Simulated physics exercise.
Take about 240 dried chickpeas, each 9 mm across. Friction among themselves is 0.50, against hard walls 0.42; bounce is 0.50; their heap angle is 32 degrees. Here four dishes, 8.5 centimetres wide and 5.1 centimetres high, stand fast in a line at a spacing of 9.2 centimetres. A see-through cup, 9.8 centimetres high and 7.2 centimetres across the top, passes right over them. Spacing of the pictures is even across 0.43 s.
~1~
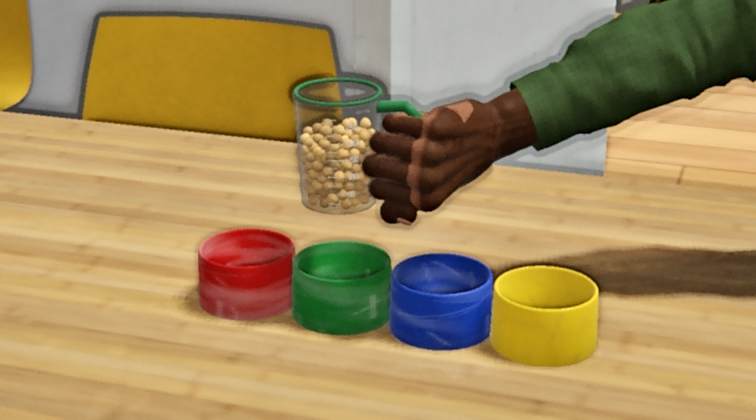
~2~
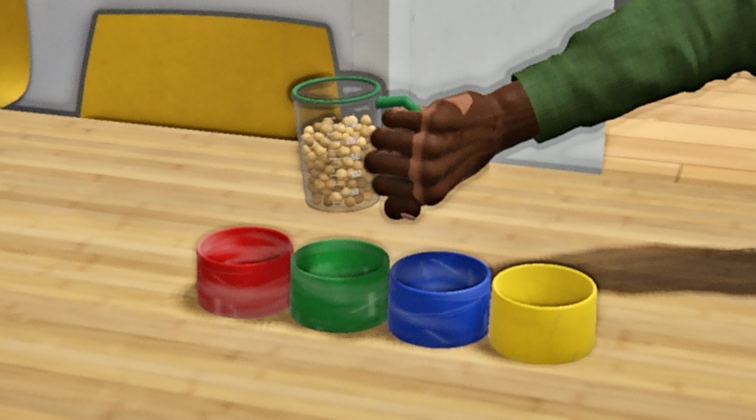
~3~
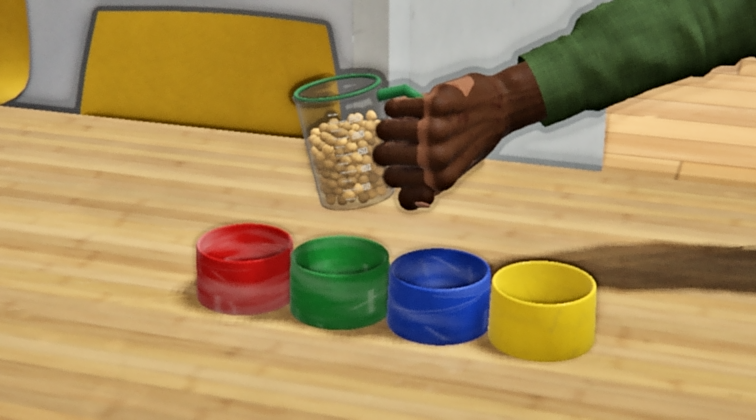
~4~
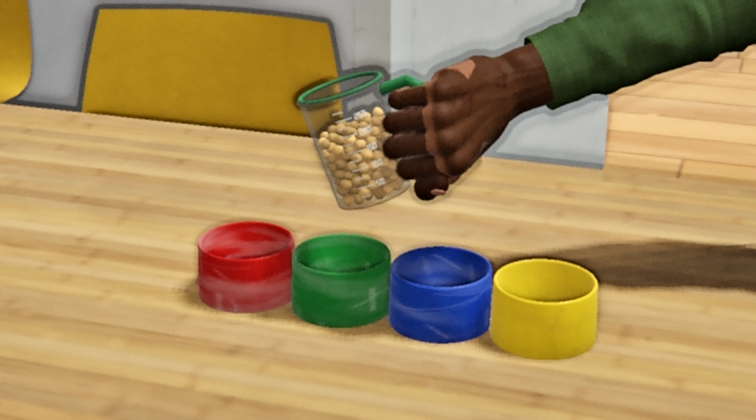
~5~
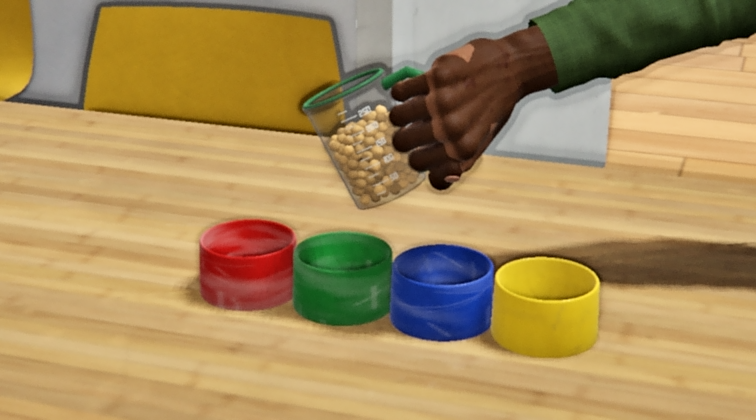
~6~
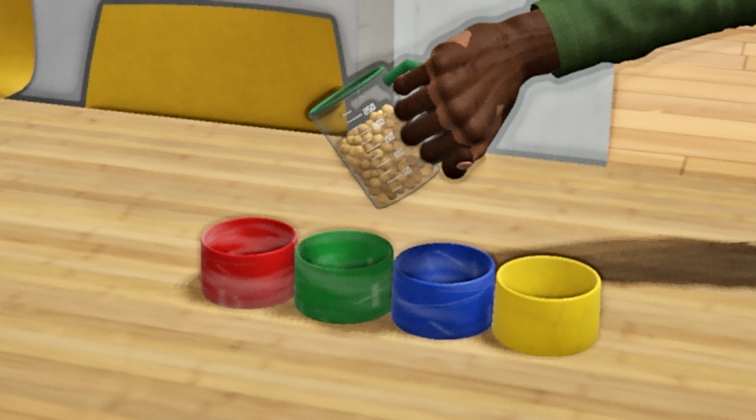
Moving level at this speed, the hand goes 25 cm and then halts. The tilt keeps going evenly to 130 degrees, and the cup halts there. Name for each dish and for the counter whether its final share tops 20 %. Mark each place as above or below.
Marks: Red below, blue above, green below, yellow below, counter below.
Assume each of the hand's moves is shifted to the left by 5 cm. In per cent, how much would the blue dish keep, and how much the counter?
In that case, blue: 0; counter: 10.
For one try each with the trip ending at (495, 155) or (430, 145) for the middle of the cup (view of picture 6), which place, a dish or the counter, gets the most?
On the first run most goes to blue, and on the second to green.
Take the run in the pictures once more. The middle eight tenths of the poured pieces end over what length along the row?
Length: About 8 cm.
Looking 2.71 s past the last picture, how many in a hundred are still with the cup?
0 per cent.
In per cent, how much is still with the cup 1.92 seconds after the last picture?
It comes to about 0 percent.
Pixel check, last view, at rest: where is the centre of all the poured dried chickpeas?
Somewhere around (431, 292) in the final frame.
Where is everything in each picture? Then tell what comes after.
In the first picture, cup at (338, 147), tilt 0 degrees, lip at (298, 88), moved 0.0 cm; middle of the pieces at (344, 164); red dish at (247, 248); green dish at (342, 261); blue dish at (442, 274); yellow dish at (546, 288).
In the second picture, cup at (340, 145), tilt 3 degrees, lip at (297, 88), moved 0.3 cm; middle of the pieces at (346, 162).
In the third picture, cup at (347, 143), tilt 10 degrees, lip at (298, 91), moved 1.0 cm; middle of the pieces at (356, 159).
In the fourth picture, cup at (357, 142), tilt 18 degrees, lip at (302, 97), moved 1.7 cm; middle of the pieces at (368, 157).
In the fifth picture, cup at (367, 141), tilt 26 degrees, lip at (308, 103), moved 2.5 cm; middle of the pieces at (380, 155).
In the sixth picture, cup at (377, 140), tilt 34 degrees, lip at (314, 110), moved 3.3 cm; middle of the pieces at (392, 153); red dish at (249, 237); green dish at (344, 250); blue dish at (444, 264); yellow dish at (548, 278).
Then, 1.15 s after the last picture, tilt 130 degrees; cup holds 10 %, blue 70 %, green 5 %.
Then, 1.92 s after the last picture, tilt 130 degrees; cup holds 0 %, blue 85 %, green 5 %.
Then, 2.71 s after the last picture, tilt 130 degrees; cup holds 0 %, blue 85 %, green 5 %.
In the end, red 0 %, blue 85 %, green 5 %, yellow 0 %, counter 5 %.
